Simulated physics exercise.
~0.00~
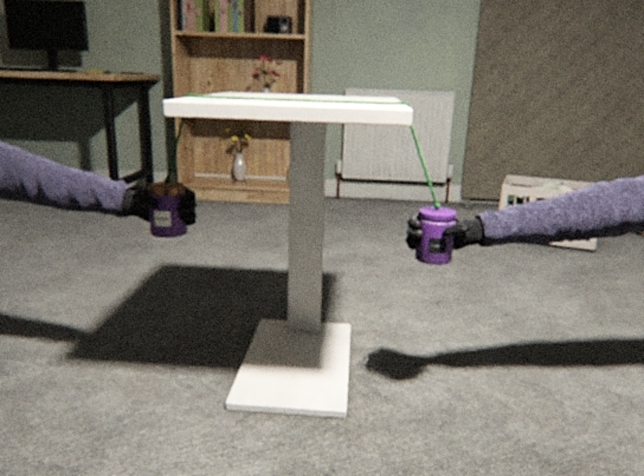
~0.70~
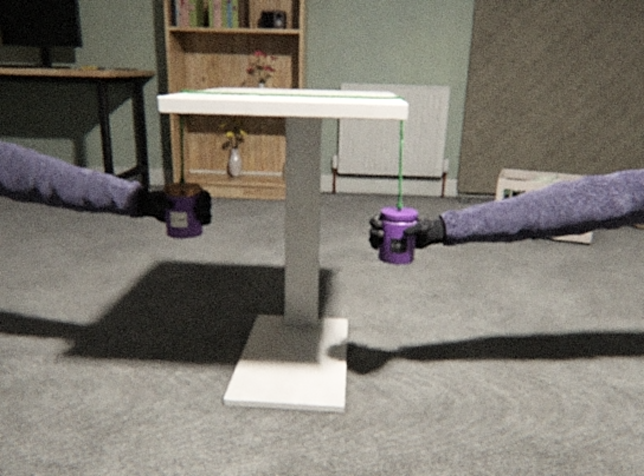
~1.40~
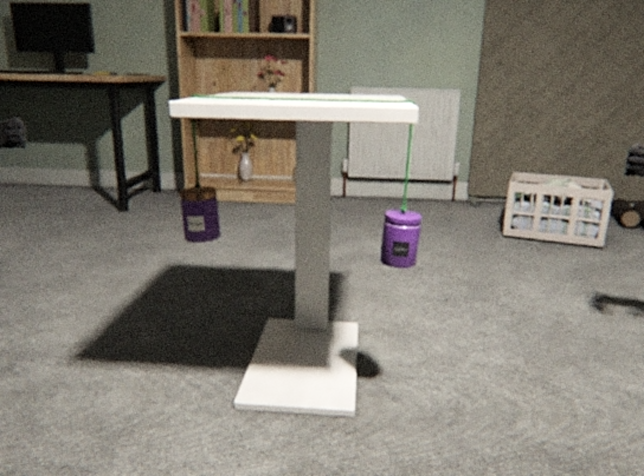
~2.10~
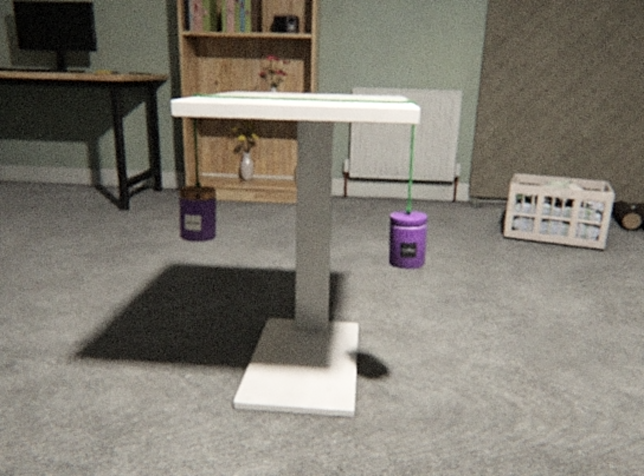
Two purple jars on a green string are released by hands and hang balanced.
